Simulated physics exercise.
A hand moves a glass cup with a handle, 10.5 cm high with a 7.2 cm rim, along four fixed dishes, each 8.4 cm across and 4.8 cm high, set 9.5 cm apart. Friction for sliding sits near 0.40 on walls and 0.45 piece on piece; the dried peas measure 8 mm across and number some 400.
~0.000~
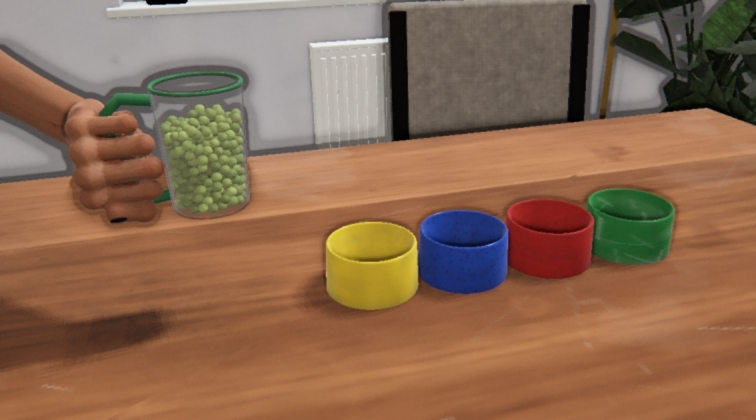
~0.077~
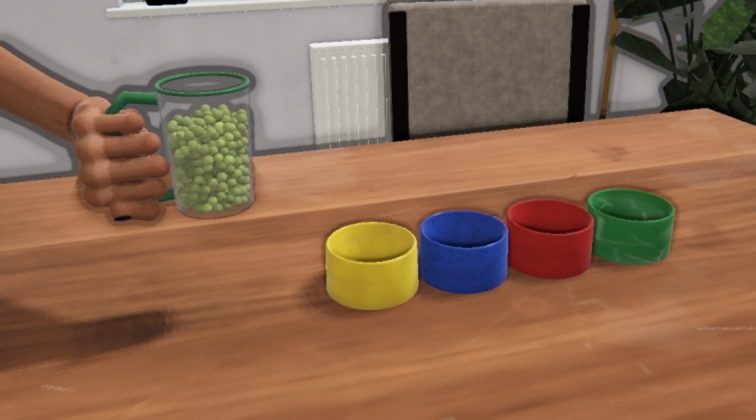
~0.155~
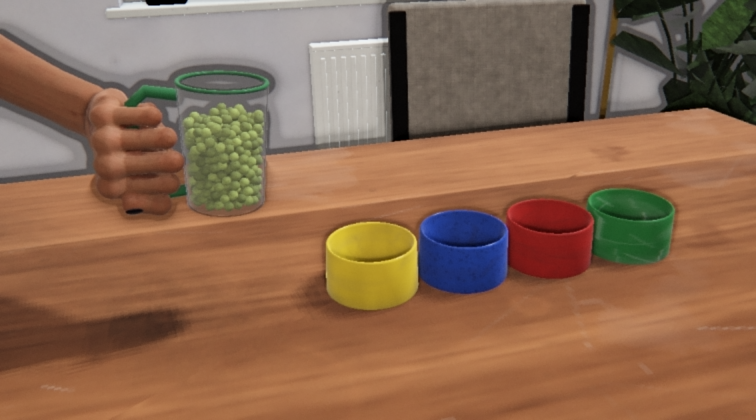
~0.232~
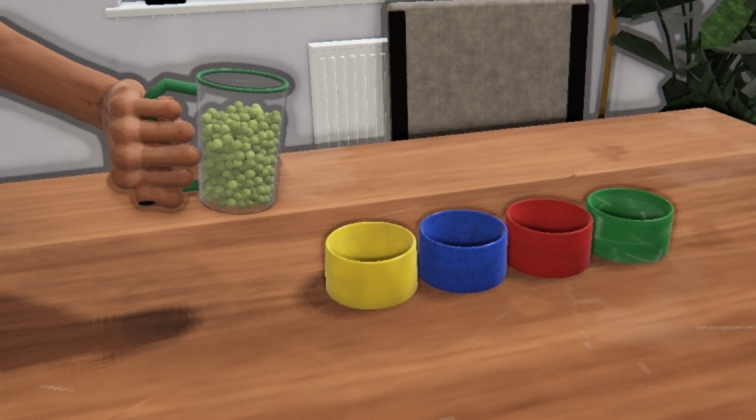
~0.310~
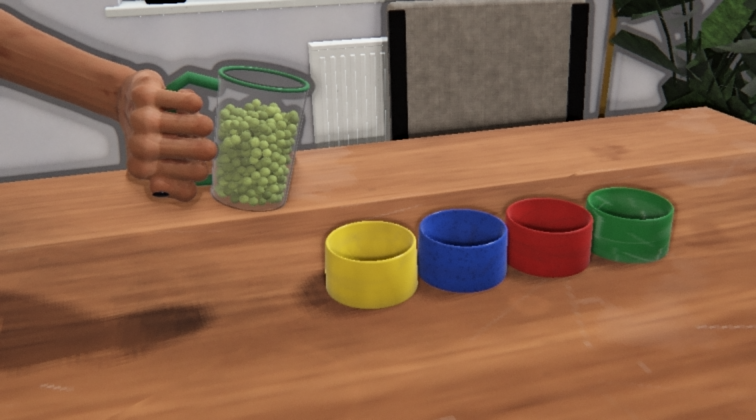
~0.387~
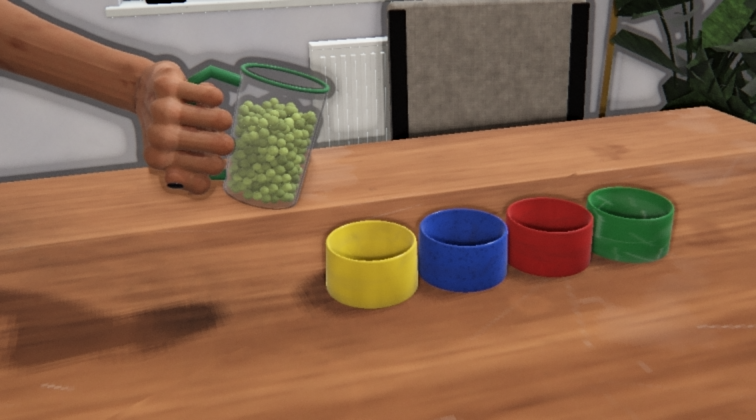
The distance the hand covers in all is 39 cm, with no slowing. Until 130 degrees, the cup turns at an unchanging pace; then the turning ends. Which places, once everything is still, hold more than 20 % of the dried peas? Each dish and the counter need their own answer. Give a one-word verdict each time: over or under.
Outcome: Red: A fifth or less; blue: A fifth or less; green: More than a fifth; yellow: A fifth or less; counter: More than a fifth.
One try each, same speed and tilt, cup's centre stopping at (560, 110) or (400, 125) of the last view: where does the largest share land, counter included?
Green; blue.
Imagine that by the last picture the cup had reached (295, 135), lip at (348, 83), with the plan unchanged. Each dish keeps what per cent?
The red dish keeps 0, the blue one 0, the green one 70 and the yellow one 0.
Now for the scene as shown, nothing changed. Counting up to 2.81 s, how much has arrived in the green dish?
About 60 percent up to now.
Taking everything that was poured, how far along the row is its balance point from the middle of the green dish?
Around 6 cm away, toward the right-hand end.
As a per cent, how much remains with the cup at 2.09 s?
About 90 percent of the load.
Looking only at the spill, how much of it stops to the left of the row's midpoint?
Roughly 0 %.
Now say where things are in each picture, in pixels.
Cup at (204, 146), tilt 0 degrees, lip at (241, 80), moved 0.0 cm; middle of the pieces at (211, 161); yellow dish at (371, 242); blue dish at (464, 229); red dish at (550, 216); green dish at (630, 205), in the first frame.
Cup at (210, 146), tilt 1 degrees, lip at (248, 81), moved 0.4 cm; middle of the pieces at (216, 161), in the second frame.
Cup at (224, 144), tilt 5 degrees, lip at (267, 82), moved 1.7 cm; middle of the pieces at (230, 160), in the third frame.
Cup at (240, 142), tilt 9 degrees, lip at (287, 84), moved 3.0 cm; middle of the pieces at (244, 158), in the fourth frame.
Cup at (256, 140), tilt 13 degrees, lip at (307, 85), moved 4.4 cm; middle of the pieces at (259, 156), in the fifth frame.
Cup at (273, 138), tilt 17 degrees, lip at (327, 87), moved 5.8 cm; middle of the pieces at (274, 154); yellow dish at (371, 241); blue dish at (463, 227); red dish at (549, 215); green dish at (630, 203). The cup turns about 50 degrees a second and travels 18 cm a second, in the sixth frame.
Then, at 1.41 s, tilt 69 degrees; cup holds 100 %.
After 2.09 s, tilt 104 degrees; cup holds 90 %, green 5 %.
After 2.81 s, tilt 130 degrees; cup holds 0 %, green 60 %.
At rest (3.4 s), red 0 %, blue 0 %, green 60 %, yellow 0 %, counter 40 %.
